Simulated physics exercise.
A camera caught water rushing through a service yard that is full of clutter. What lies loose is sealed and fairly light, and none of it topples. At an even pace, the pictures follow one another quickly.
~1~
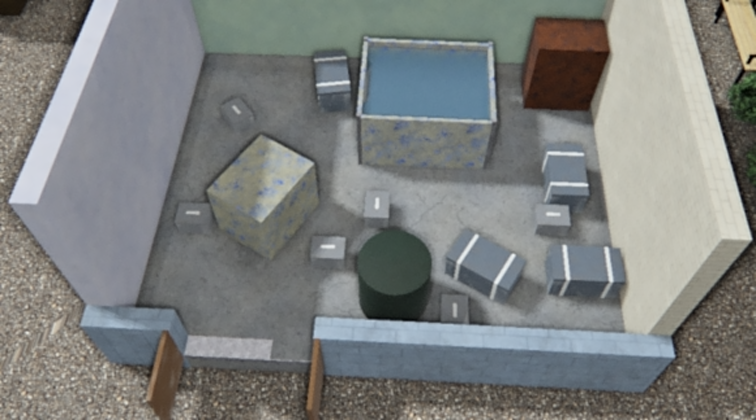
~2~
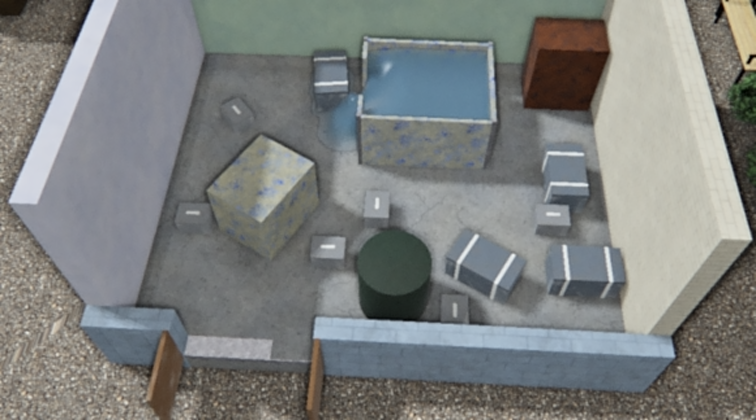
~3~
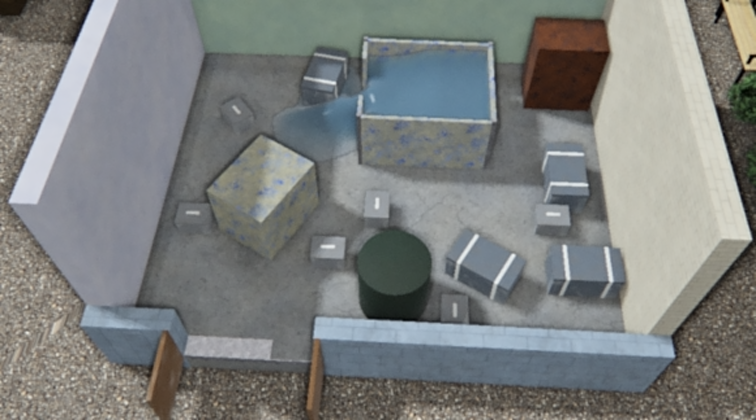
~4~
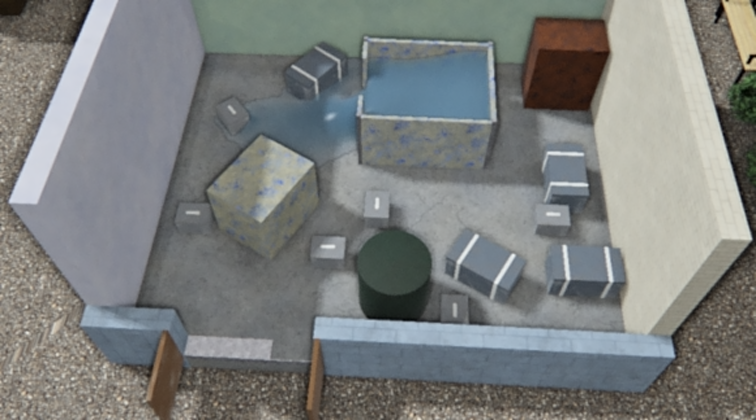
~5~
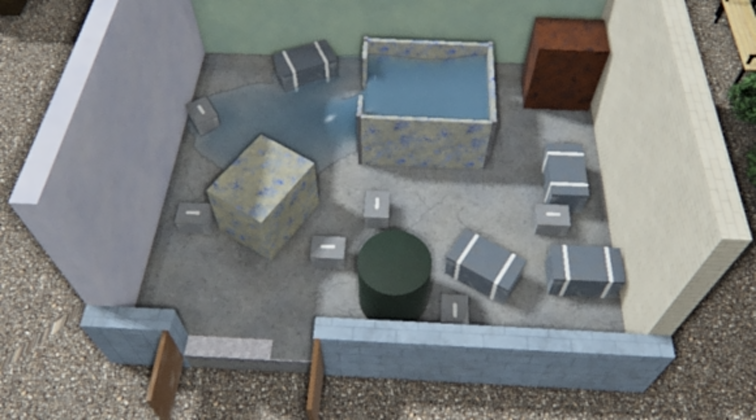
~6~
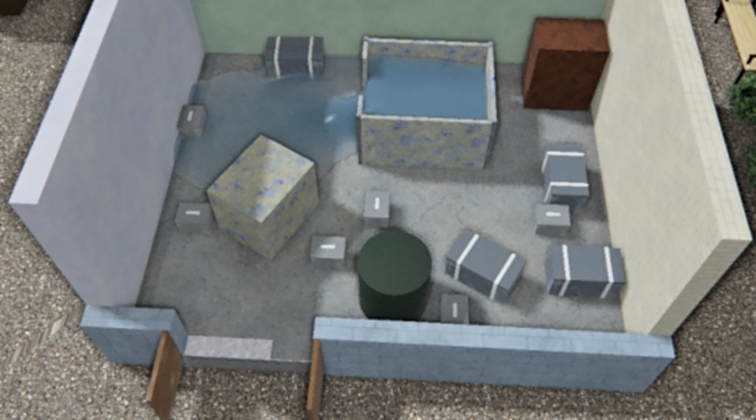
At first, a walled yard holds strapped trunks, small totes, a dark cylinder and a tank brimming with water. Water then pours from the tank's left side and spreads across the floor, turning the nearby trunk and pushing it left, then shifting a small tote toward the left wall as the tank's level drops.
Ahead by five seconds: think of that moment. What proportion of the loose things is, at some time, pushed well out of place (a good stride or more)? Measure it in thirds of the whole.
The share is under a third of the whole.
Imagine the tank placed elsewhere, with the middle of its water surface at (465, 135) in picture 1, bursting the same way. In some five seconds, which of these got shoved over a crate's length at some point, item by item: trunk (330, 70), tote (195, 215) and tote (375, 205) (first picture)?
Taking them in turn: Got sent well off; got sent well off; kept near its start.
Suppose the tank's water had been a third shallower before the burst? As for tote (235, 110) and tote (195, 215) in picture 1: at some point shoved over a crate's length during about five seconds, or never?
Each in sequence - carried at least that far, carried at least that far.
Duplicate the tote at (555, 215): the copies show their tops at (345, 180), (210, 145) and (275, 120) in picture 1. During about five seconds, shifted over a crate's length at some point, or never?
Here's the rundown: Never gets far, sent far off, and finally sent far off.
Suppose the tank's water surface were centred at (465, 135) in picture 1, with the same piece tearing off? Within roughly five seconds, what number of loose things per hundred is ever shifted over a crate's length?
About 40 in a hundred.
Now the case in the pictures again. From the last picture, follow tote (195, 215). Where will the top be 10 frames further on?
Approximately at pixel (226, 249).
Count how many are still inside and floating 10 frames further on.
Tally at that point: 1.
A moment on, 2 of 10 are well off their spots; 1 afloat.
Next, 3 of 10 are well off their spots; 1 afloat.
Later, 2 of 10 are well off their spots; 2 afloat.
In the end, 2 of 10 are well off their spots, and 3 have been at some point; 3 afloat.
